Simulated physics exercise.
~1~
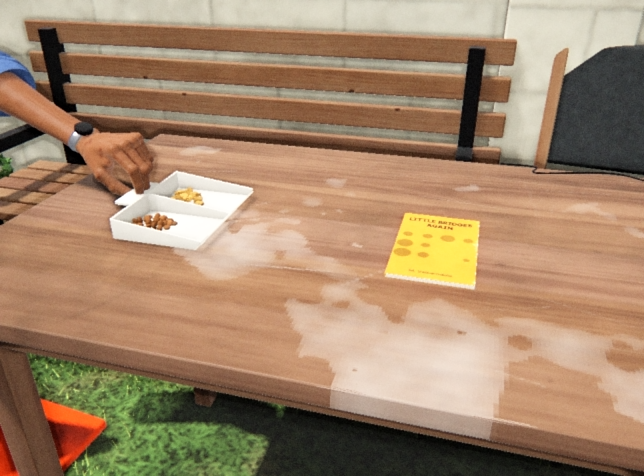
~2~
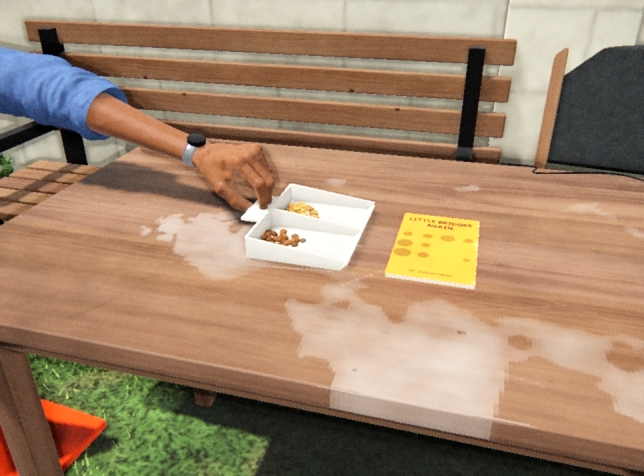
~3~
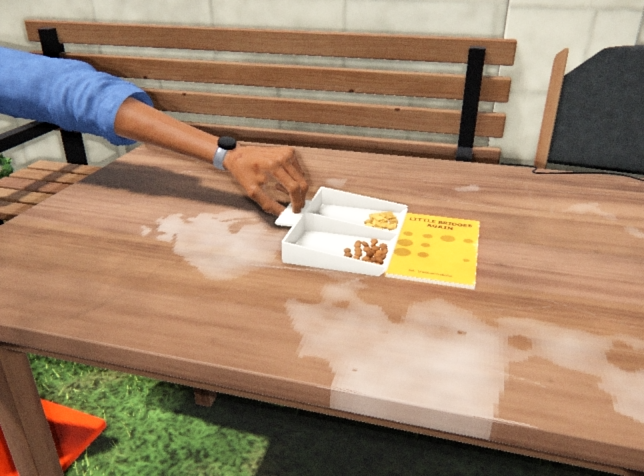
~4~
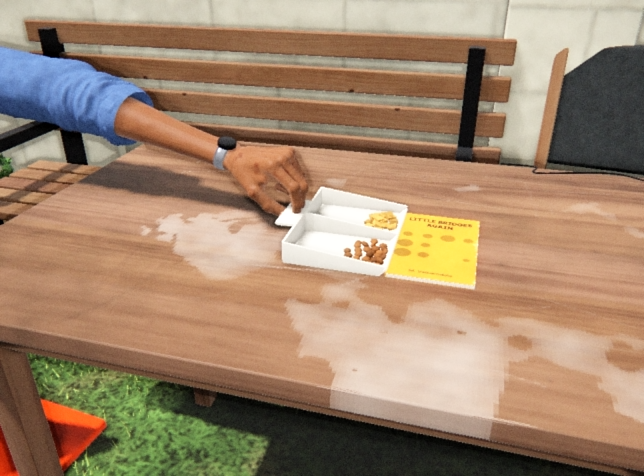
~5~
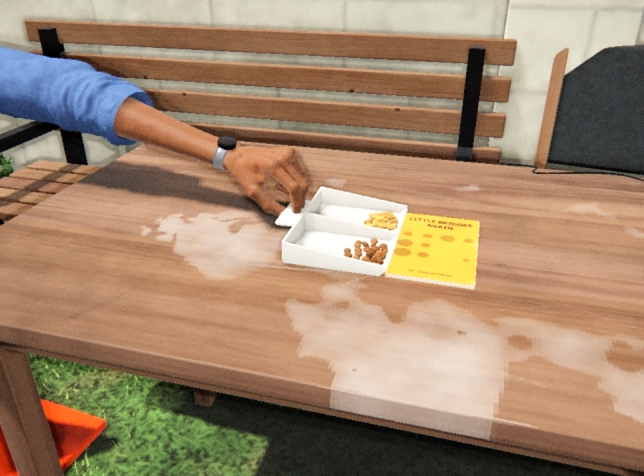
Outdoor wooden table, a hand pushing a divided white tray right until it stops against a yellow book, both handfuls sliding but staying inside.
